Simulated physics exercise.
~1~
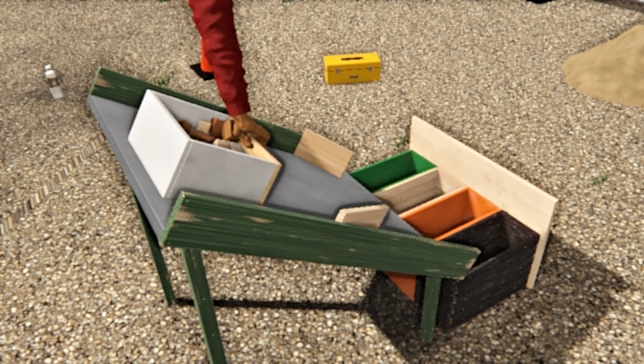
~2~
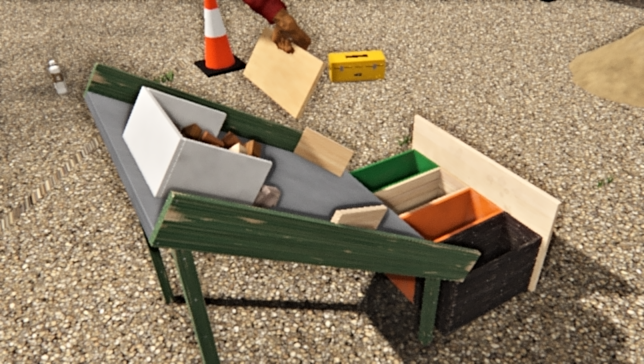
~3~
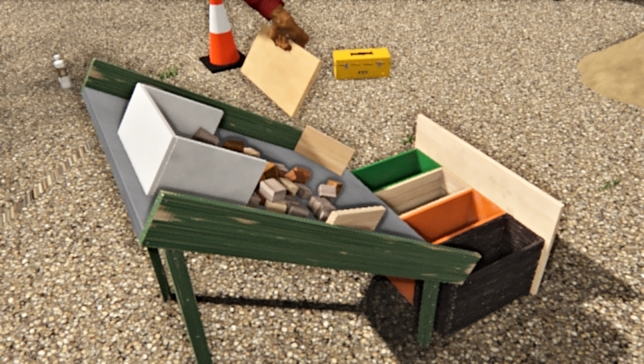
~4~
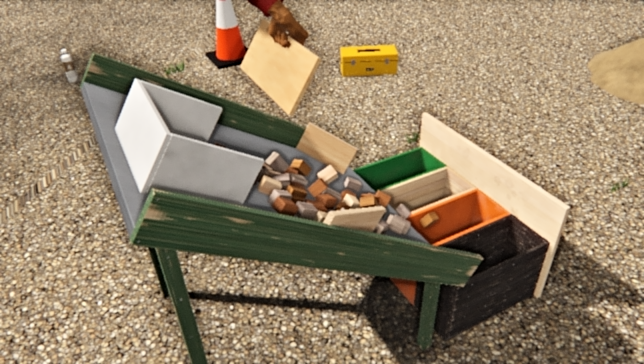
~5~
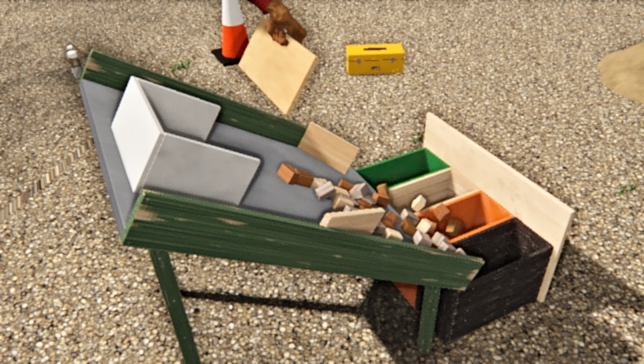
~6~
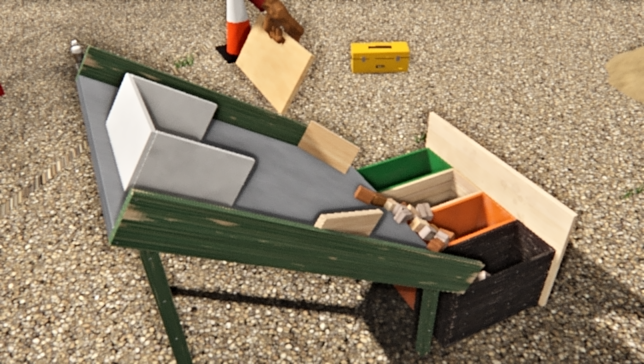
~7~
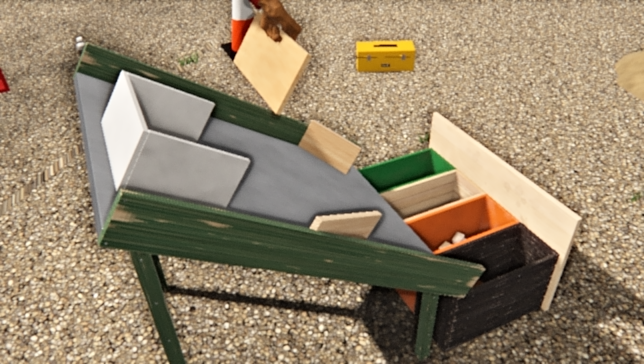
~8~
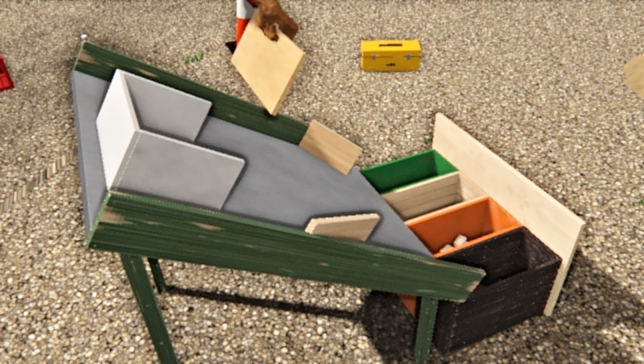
A hand lifting a wooden board from a white pen, loosing small blocks down a sloping table into side-by-side tubs.
